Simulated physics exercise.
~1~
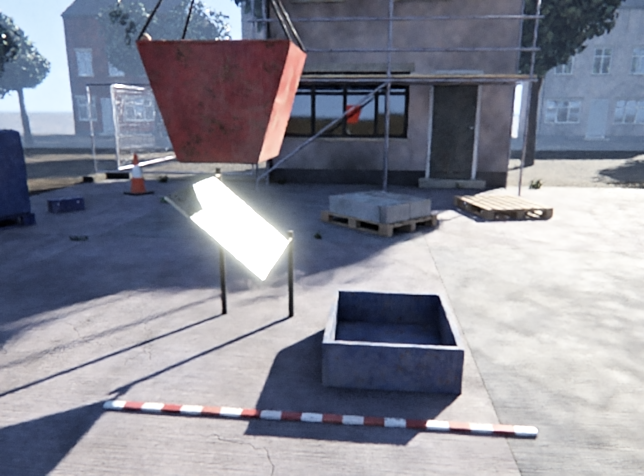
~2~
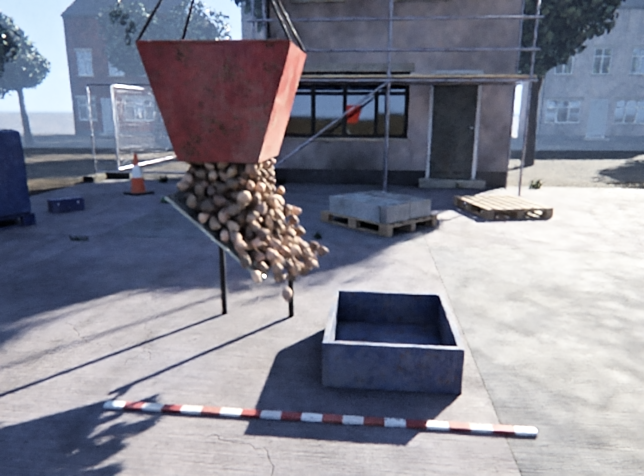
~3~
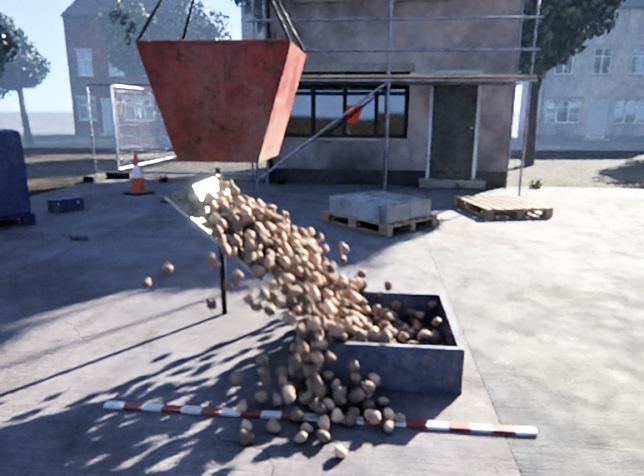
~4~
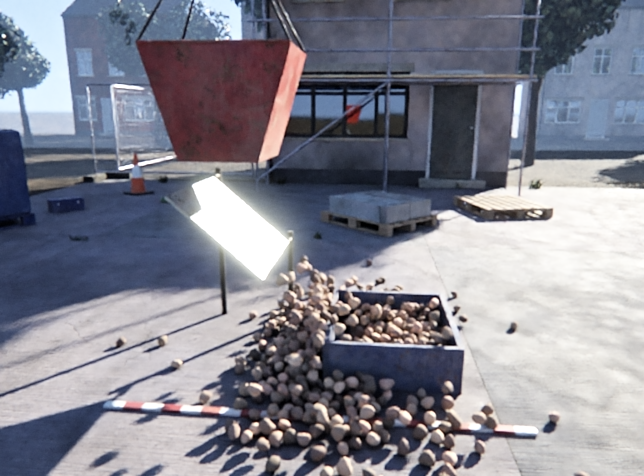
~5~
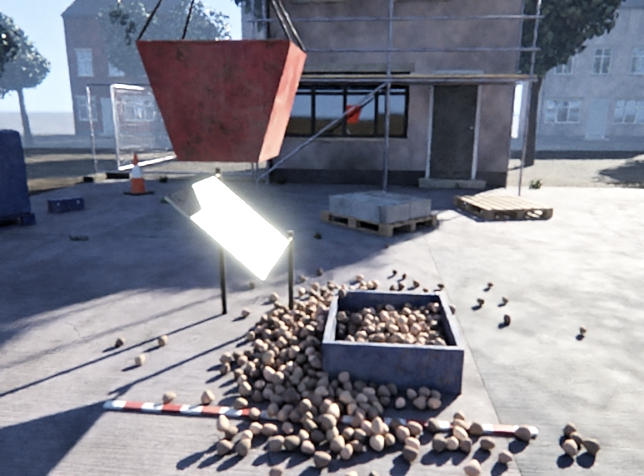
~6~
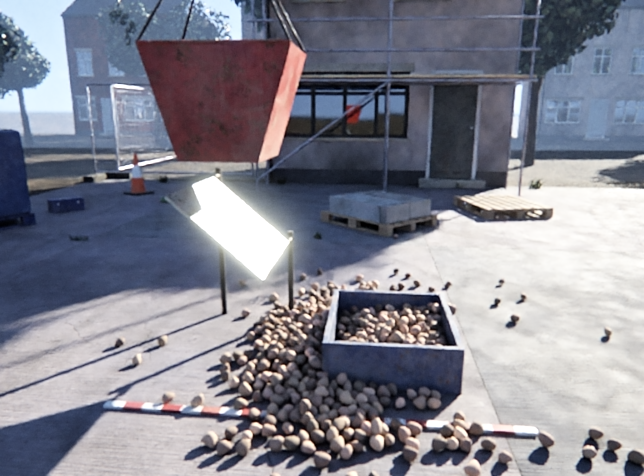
On a sunlit paved yard before a grey building with scaffolding, seen from a fixed, slightly raised viewpoint, a red skip hangs at upper left above a bright sloping steel slide on dark legs. A grey open bin stands to the right, behind a red-and-white staff on the ground. Smooth brown stones pour from the skip's bottom onto the slide. They rush down to the right, some dropping into the bin and many spilling in front and left of it. The slide empties as stragglers roll right, leaving the bin partly filled and the largest share heaped outside on its left.
